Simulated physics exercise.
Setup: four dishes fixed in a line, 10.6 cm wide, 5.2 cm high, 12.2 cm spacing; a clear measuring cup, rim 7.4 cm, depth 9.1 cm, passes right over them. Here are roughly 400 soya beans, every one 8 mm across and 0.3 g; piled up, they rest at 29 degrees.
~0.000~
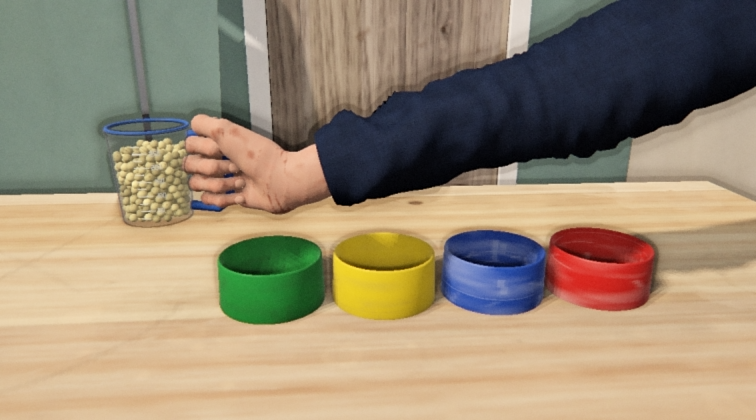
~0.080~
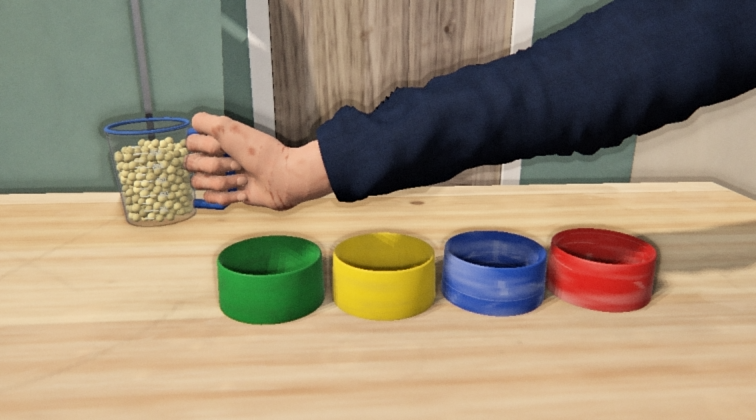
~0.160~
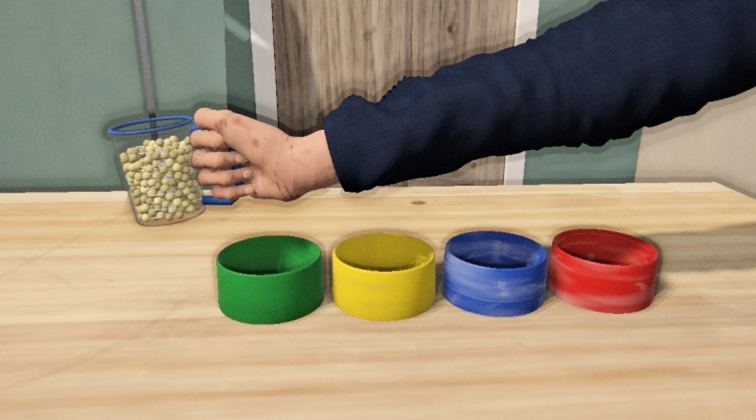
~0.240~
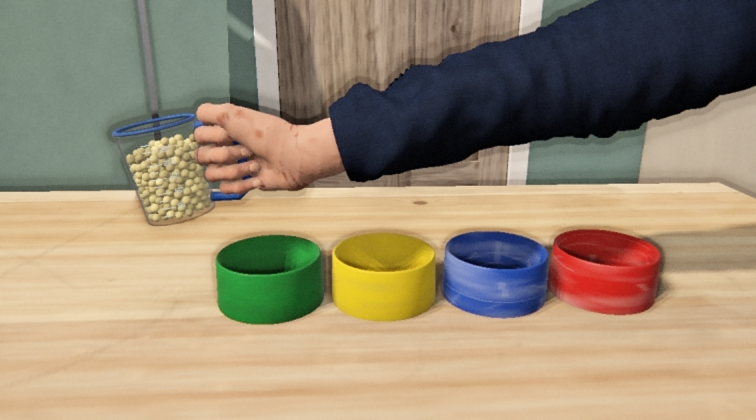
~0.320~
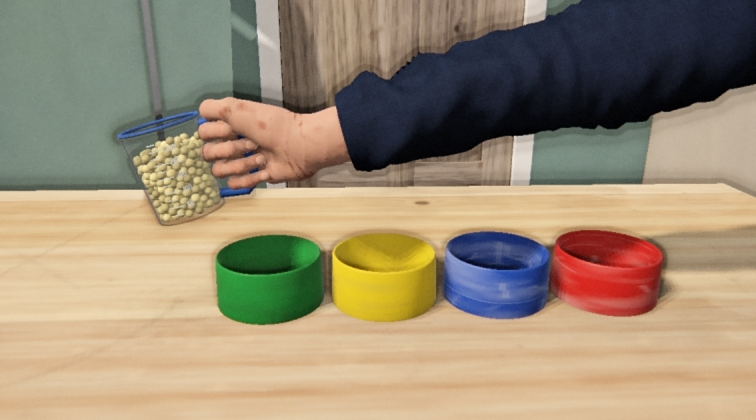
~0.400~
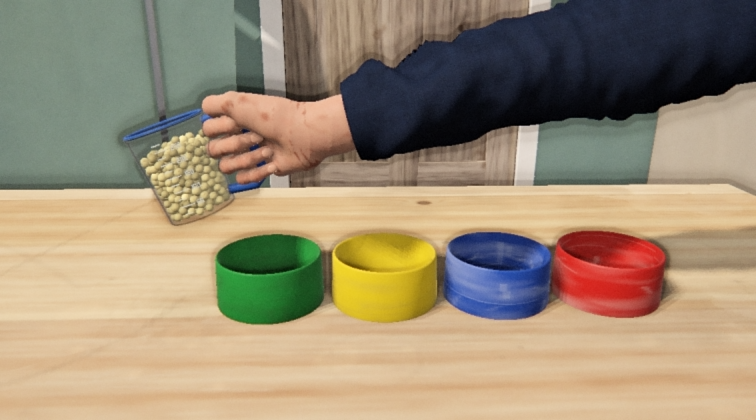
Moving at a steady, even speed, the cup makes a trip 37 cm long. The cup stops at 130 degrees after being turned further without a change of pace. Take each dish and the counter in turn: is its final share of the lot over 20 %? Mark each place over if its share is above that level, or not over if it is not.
Red dish: Not over, blue dish: Not over, green dish: Over, yellow dish: Not over, counter: Not over.
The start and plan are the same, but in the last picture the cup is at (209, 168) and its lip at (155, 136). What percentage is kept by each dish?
Then red 0, blue 60, green 0, and yellow 20.
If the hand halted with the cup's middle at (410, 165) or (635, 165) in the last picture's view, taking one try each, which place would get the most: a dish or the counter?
I'd bet on green for the first try and green for the second.
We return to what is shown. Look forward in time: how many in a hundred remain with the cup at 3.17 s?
Somewhere close to 0 percent.
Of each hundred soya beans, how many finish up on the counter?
Near 15 percent, roughly speaking.
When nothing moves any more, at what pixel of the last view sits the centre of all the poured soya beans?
Roughly (282, 284).
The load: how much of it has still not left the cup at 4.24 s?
Around 0 in a hundred.
Then, at 2.06 s, tilt 110 degrees; cup holds 55 %, green 40 %.
Then, at 3.17 s, tilt 130 degrees; cup holds 0 %, green 80 %, yellow 5 %.
After 4.24 s, tilt 130 degrees; cup holds 0 %, green 80 %, yellow 5 %.
In the end, at 4.5 s, red 0 %, blue 0 %, green 80 %, yellow 5 %, counter 15 %.
